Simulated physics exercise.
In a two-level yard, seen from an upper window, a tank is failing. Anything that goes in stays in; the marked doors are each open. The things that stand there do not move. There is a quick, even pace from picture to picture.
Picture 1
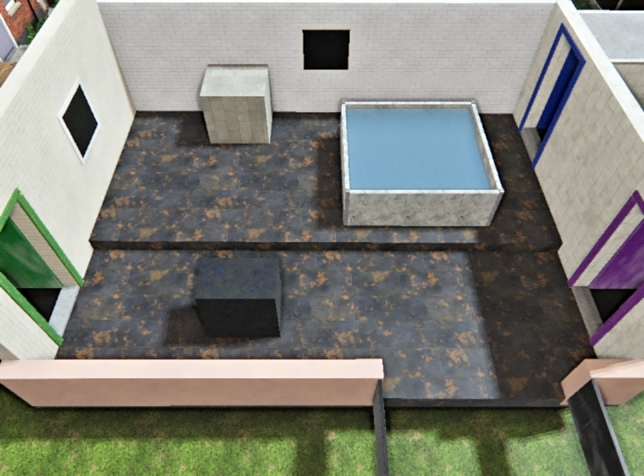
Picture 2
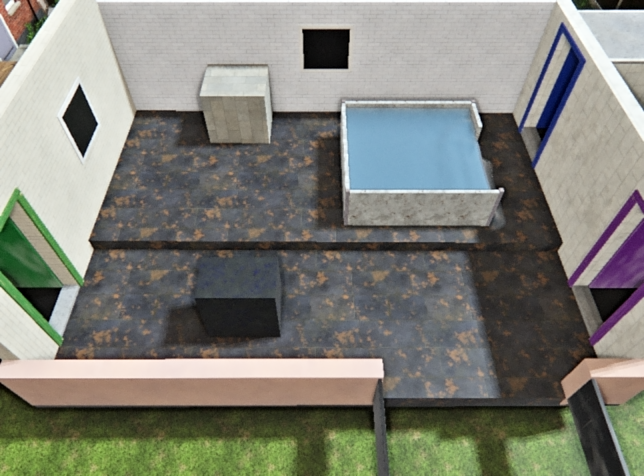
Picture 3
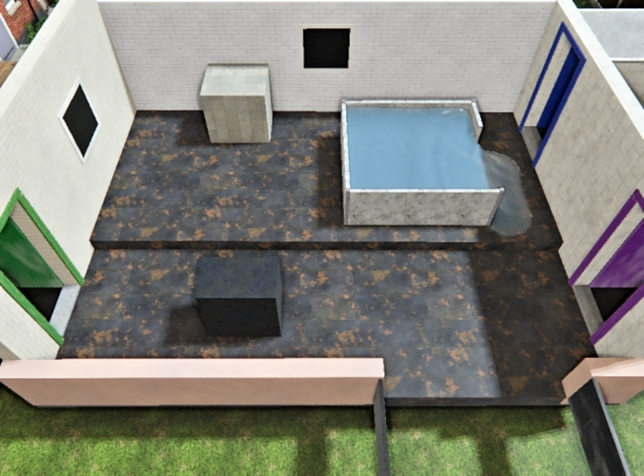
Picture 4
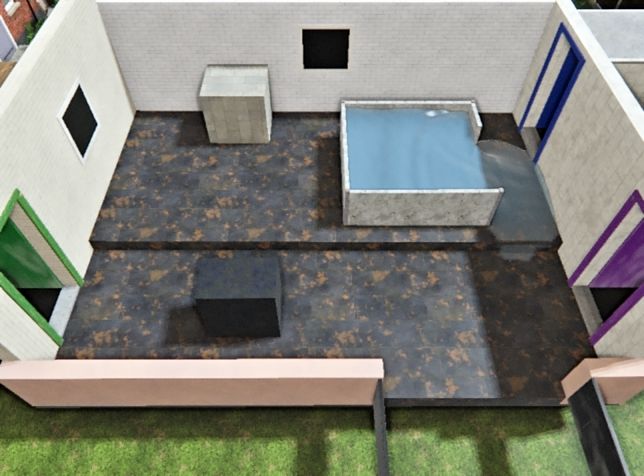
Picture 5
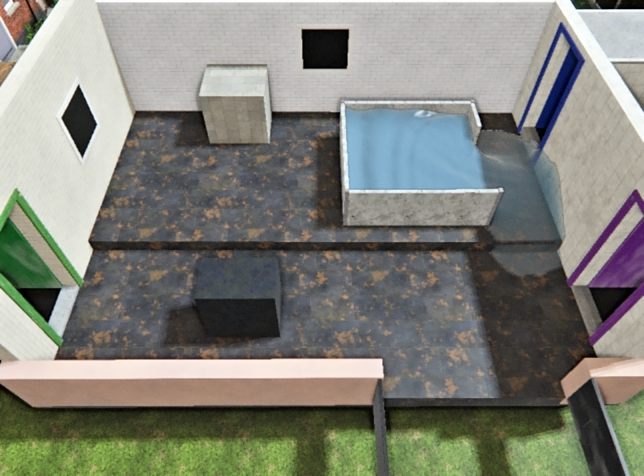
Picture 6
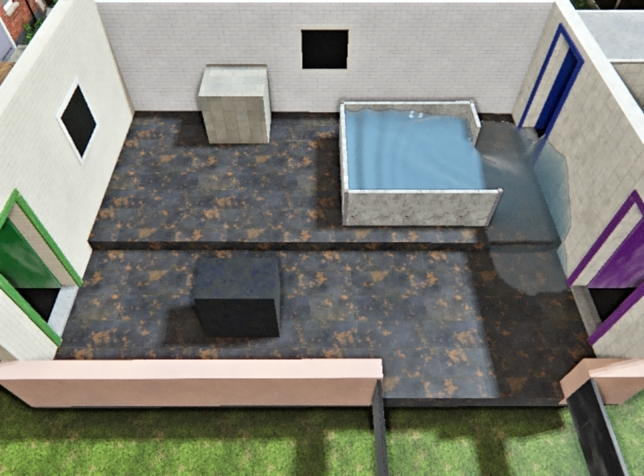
The video shows a walled two-level yard with a raised water tank, where water pours out through a gap in its right side, spreads across the dark upper floor to the right wall, and runs over the step onto the lower level.
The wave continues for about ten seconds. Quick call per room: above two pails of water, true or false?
Green door: False; purple door: True; blue door: True.
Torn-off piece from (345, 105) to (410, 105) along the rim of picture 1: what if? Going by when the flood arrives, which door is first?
That would be the door marked blue.
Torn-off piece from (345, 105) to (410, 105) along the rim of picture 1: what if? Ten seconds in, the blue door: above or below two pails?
Well, it turns out the blue door crosses the threshold.
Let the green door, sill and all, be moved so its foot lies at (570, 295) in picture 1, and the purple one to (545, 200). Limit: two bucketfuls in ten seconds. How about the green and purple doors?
As I see it, the green door overshoots the mark while the purple door overshoots the mark.
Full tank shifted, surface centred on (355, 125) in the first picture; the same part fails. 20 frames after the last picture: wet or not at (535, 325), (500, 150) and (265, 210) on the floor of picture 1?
Point by point: Swamped; swamped; still bare.
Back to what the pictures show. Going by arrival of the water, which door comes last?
The green one.
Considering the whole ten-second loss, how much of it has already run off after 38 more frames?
About 75 per cent.
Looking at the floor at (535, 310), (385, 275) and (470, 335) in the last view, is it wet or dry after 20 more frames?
First spot soaked, second not wet, third soaked.
A moment on, water covers 15 % of the floor; the green door not reached, the purple door wet at the sill, nothing in, the blue door over two buckets in.
Next, water covers 25 % of the floor; the green door not reached, the purple door under two buckets in, the blue door over two buckets in.
Then, water covers 35 % of the floor; the green door not reached, the purple door over two buckets in, the blue door far over two buckets in.
Later, water covers 70 % of the floor; the green door not reached, the purple door far over two buckets in, the blue door far over two buckets in.
In the end, water covers 80 % of the floor; the green door wet at the sill, nothing in, the purple door far over two buckets in, the blue door far over two buckets in.
